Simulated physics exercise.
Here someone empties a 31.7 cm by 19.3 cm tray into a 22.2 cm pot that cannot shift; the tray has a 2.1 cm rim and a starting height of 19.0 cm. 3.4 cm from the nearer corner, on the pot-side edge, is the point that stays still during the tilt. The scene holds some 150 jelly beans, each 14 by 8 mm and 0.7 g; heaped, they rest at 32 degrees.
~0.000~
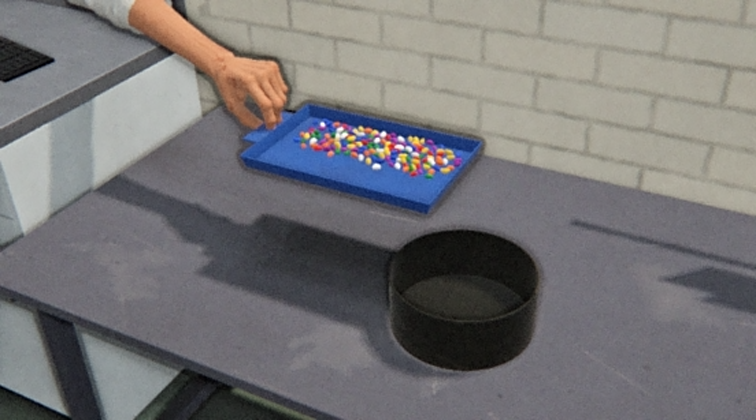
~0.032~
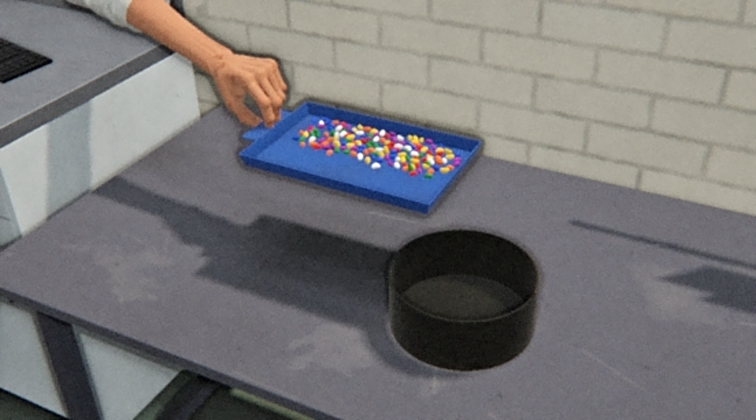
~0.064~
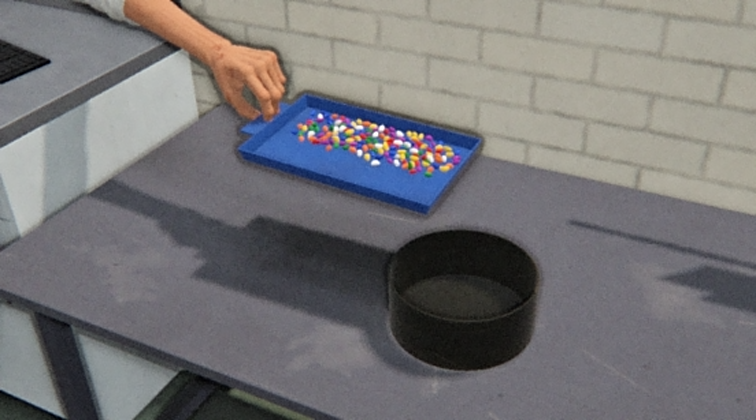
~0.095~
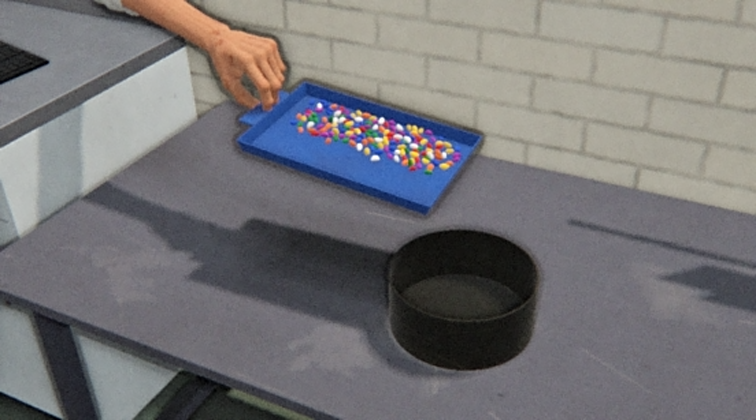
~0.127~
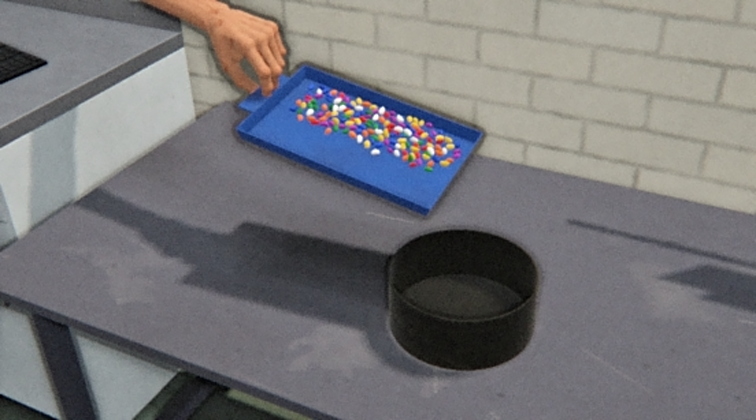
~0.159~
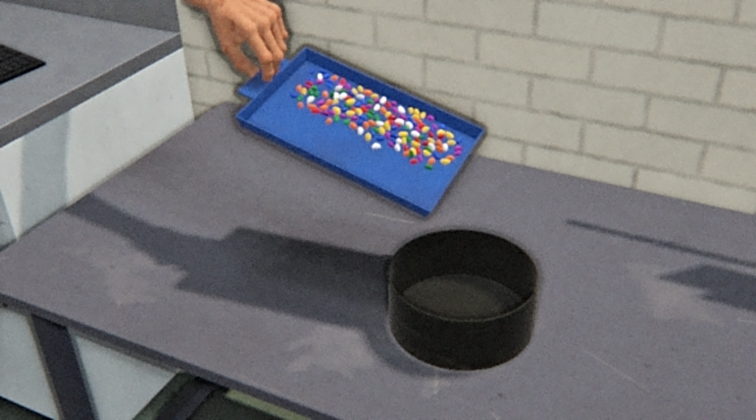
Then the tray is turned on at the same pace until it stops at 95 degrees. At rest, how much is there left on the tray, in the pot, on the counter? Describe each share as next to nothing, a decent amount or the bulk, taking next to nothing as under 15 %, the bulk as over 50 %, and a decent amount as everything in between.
Left on the tray - next to nothing; pot - the bulk; counter - next to nothing.
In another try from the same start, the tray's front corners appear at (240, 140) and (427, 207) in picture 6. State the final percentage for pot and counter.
Pot 85 % / counter 15 %.
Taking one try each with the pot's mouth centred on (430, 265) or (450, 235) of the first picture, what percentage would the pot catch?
First try around 80 %, second around 10 %.
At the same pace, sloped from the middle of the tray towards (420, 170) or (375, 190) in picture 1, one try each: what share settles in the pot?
Estimate: Some 15 % and some 70 % respectively.
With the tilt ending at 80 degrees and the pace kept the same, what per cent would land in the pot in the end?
In that case it comes to about 90 in a hundred.
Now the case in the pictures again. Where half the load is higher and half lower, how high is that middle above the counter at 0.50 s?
Height: Around 24 cm.
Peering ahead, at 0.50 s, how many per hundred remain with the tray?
Close to 95 in a hundred parts of the load.
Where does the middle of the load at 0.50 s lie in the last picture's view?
Roughly (436, 178).
After 0.36 s, tilt 58 degrees; the tray holds 100 %, the pot 0 %.
After 0.50 s, tilt 85 degrees; the tray holds 95 %, the pot 0 %.
After 0.76 s, tilt 95 degrees; the tray holds 0 %, the pot 90 %.
At rest (1.6 s), tray 0 %, pot 90 %, counter 10 %.
